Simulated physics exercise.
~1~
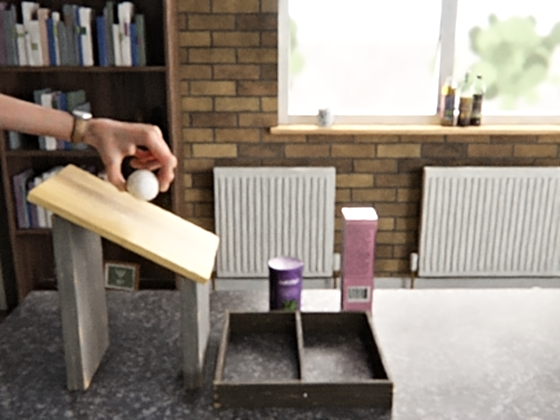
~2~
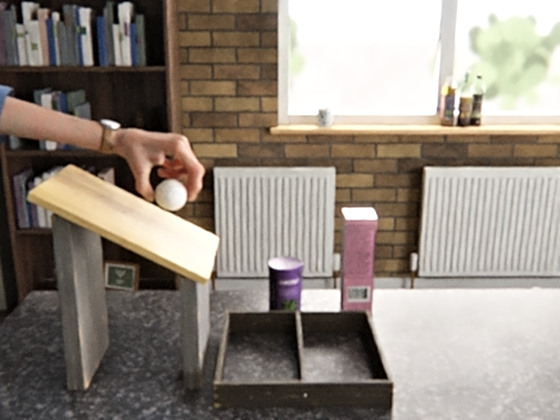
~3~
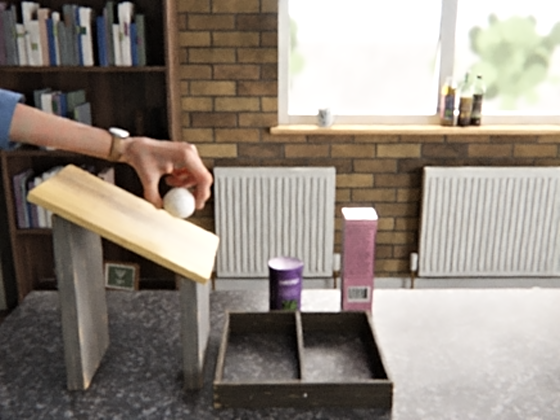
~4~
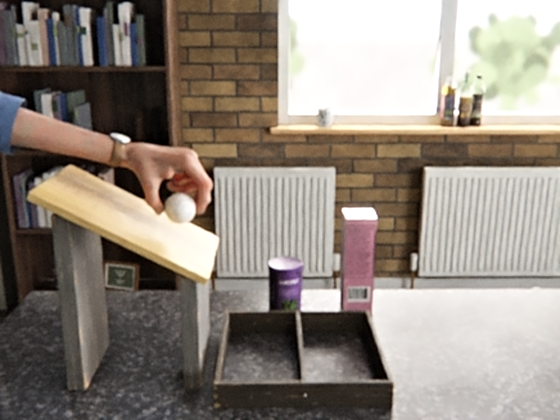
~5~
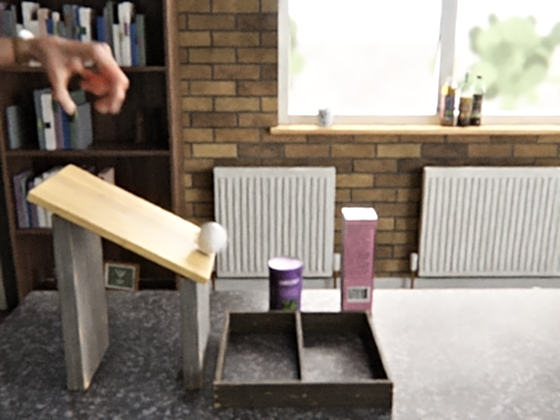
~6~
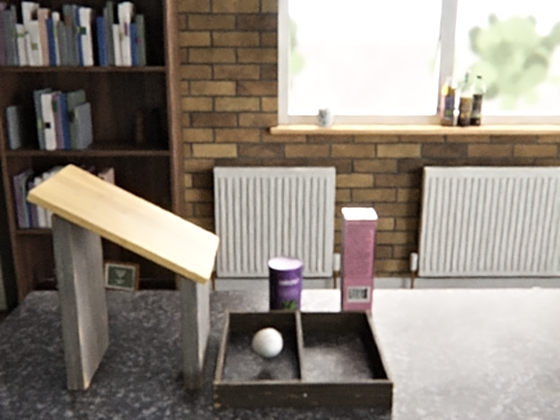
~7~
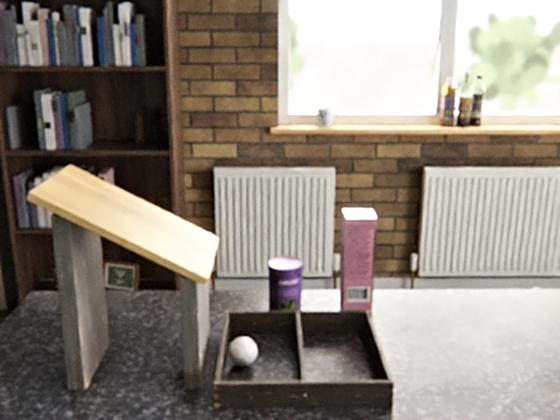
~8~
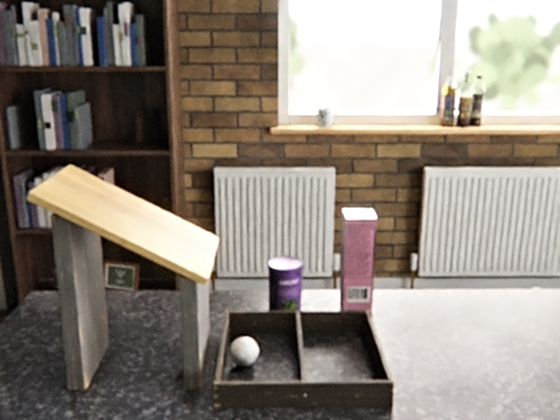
A white onion, released by a hand, rolls down the ramp into the tray's nearer bay.
